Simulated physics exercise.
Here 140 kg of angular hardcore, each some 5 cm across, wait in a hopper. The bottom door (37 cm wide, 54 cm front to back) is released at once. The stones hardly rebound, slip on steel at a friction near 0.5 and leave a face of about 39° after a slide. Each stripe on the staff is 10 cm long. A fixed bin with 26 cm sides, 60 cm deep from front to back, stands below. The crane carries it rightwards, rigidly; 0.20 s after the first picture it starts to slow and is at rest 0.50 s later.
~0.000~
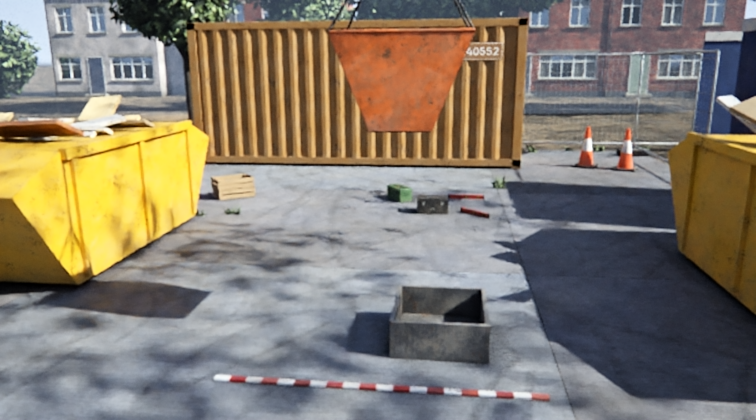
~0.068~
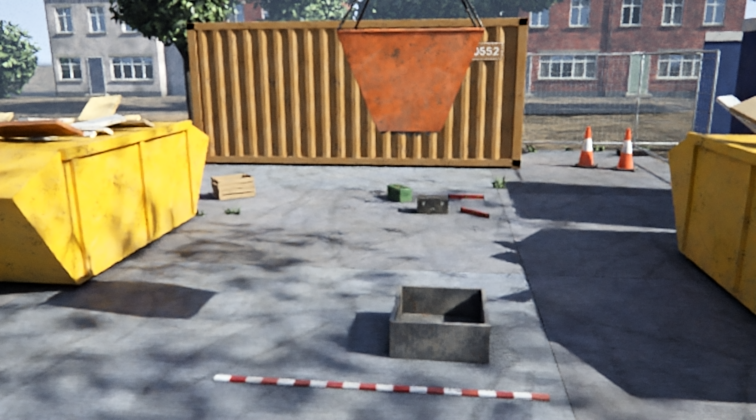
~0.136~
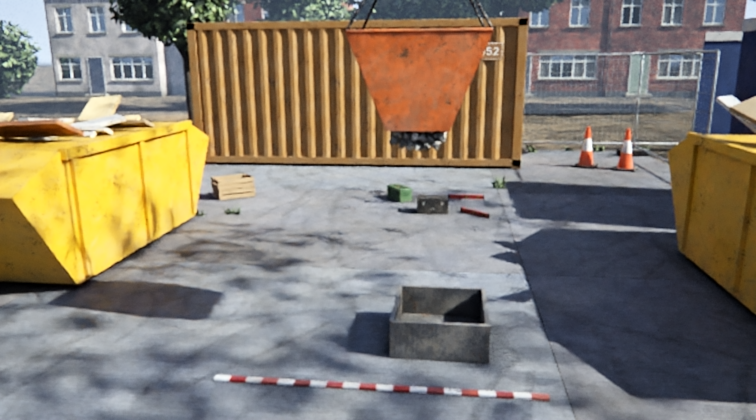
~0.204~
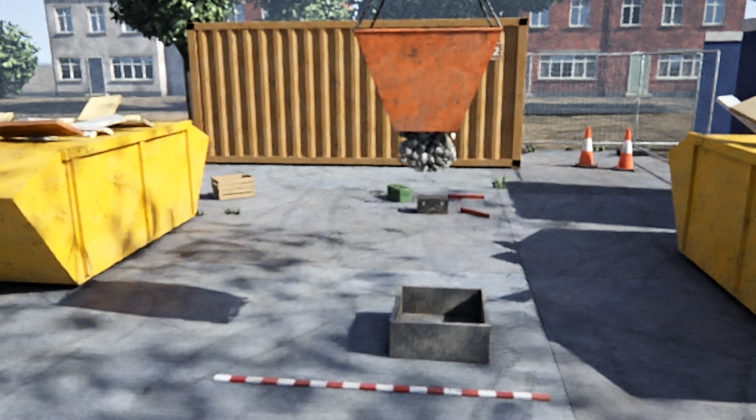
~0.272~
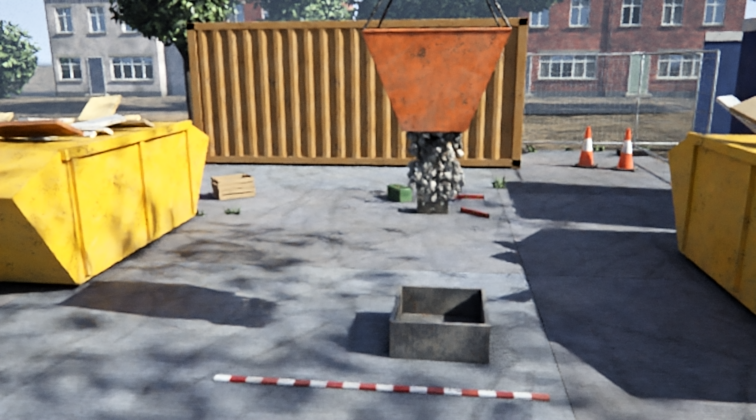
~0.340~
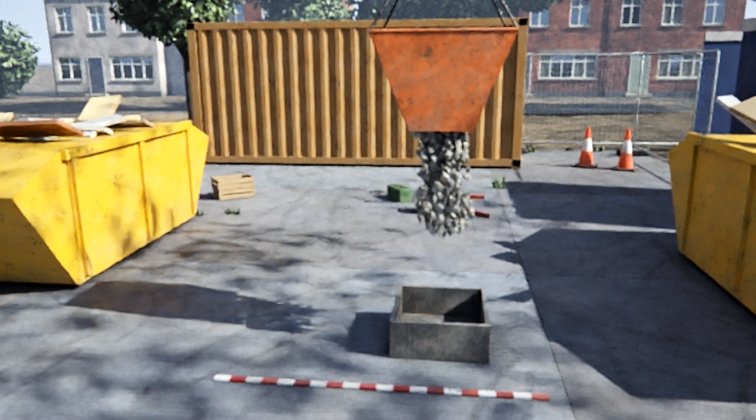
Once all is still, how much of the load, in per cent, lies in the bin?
About 72 per cent.
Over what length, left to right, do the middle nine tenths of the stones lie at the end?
Roughly 100 cm.
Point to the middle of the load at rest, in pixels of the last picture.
Near (459, 323).
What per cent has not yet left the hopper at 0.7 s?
Roughly 0 per cent is still inside.
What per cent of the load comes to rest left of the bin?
Some 0 per cent of the load.
After 0.7 s, 0 % in the hopper, 88 % falling or lying in the bin, 12 % falling or lying beside or right of the bin; the stones farthest right are at (525, 340).
After 1.1 s, 0 % in the hopper, 72 % falling or lying in the bin, 27 % falling or lying beside or right of the bin; the stones farthest right are at (604, 349).
After 1.7 s, 0 % in the hopper, 72 % falling or lying in the bin, 28 % falling or lying beside or right of the bin; the stones farthest right are at (637, 335).
After 2.6 s, 0 % in the hopper, 72 % falling or lying in the bin, 28 % falling or lying beside or right of the bin; the stones farthest right are at (637, 335).
After 4.5 s, 0 % in the hopper, 72 % in the bin, 28 % beside or right of the bin; the stones farthest right are at (637, 335).
